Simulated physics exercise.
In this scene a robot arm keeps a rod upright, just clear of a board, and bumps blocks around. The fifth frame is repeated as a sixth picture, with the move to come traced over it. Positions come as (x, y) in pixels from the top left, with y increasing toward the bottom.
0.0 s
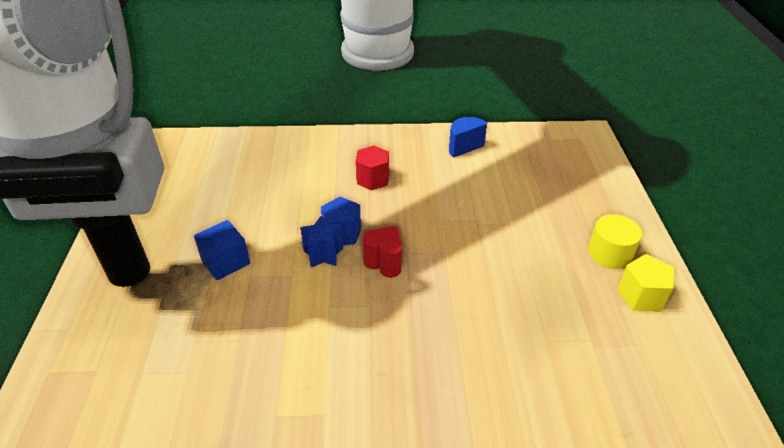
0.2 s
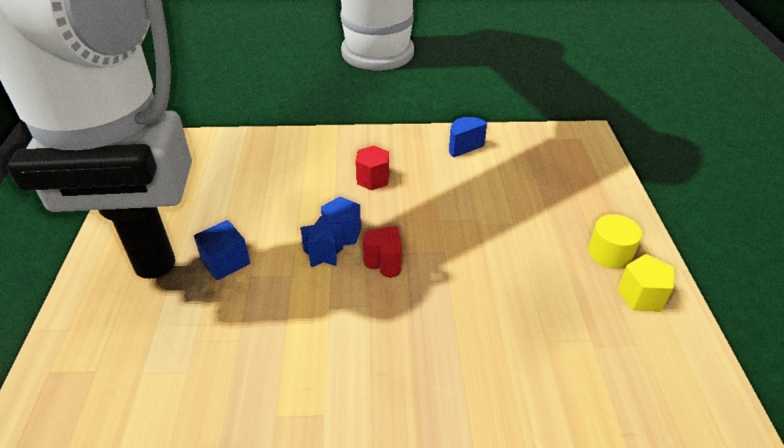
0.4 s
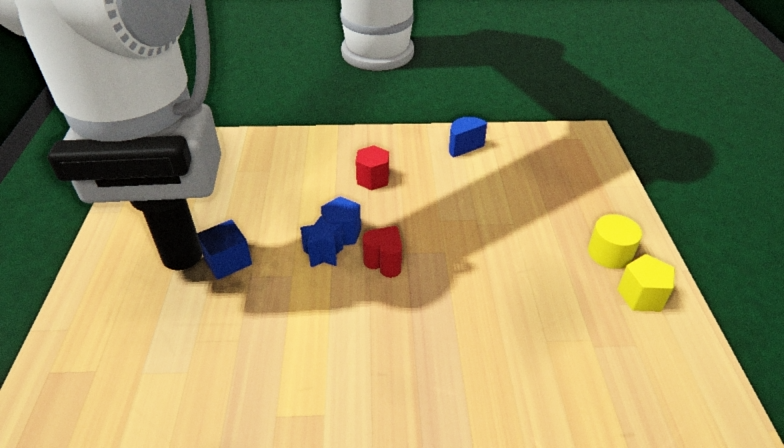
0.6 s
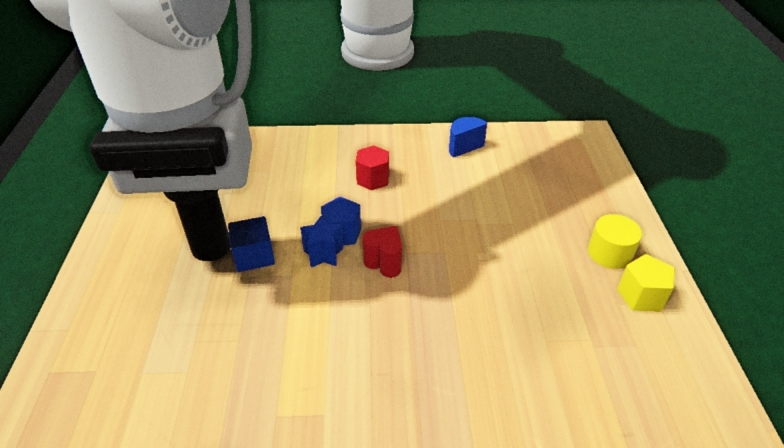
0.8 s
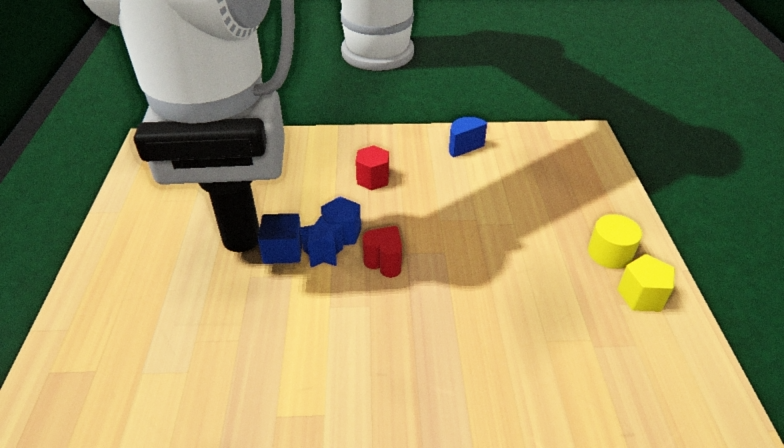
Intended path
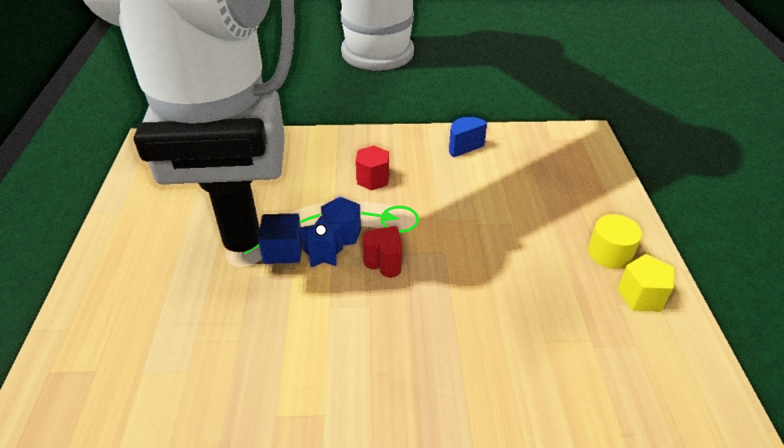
A grey and white robot arm with a black rod slides rightward just above a pale wooden board on a green surface, seen from a fixed, raised view. Blue blocks and two red ones lie around the middle, one blue piece sits near the far edge, and two yellow ones rest at right. The rod reaches the blue cube at left and pushes it, turning, right up beside the blue star.
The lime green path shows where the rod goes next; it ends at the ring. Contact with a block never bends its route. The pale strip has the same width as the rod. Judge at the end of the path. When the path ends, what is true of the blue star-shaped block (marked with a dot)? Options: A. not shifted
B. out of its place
I choose B.
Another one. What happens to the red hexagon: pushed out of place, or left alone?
Same place.
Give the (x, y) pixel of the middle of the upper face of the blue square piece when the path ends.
Roughly at (310, 222).
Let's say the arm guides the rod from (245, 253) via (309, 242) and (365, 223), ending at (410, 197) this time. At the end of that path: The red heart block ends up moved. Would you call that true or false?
My answer: True.
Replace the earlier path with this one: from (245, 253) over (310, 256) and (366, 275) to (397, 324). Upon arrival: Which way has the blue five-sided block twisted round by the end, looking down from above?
Prediction: Counterclockwise.
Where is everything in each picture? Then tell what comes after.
Lower end of the rod (130, 272), tops of blocks, blue square piece (219, 237), blue star-shaped block (321, 230), blue five-sided block (341, 209), red hexagon (373, 156), in the first frame.
Rod (155, 264), blocks as before, in the second frame.
Rod (183, 256), blue square piece (221, 236), in the third frame.
Rod (212, 248), blue square piece (249, 231), in the fourth frame.
Rod (242, 239), blue square piece (279, 226), blue star-shaped block (321, 230), blue five-sided block (341, 209), red hexagon (373, 156), in the fifth frame.
The drawn path runs from (245, 253) via (294, 225) and (346, 212), ending at (400, 219); the dot is on the blue star-shaped block.
What follows on the original path. One third of the way, rod (292, 212); blue square piece (309, 223), turned 45° clockwise; blue star-shaped block (341, 235); blue five-sided block (346, 208), turned 20° anticlockwise.
Two thirds of the way, rod (347, 199); blue square piece (310, 222), turned 50° clockwise; blue star-shaped block (342, 236); blue five-sided block (358, 210), turned 20° clockwise.
At the end, rod (400, 205); blue square piece (310, 222), turned 50° clockwise; blue star-shaped block (342, 237); blue five-sided block (368, 215), turned 50° clockwise; red hexagon not moved.
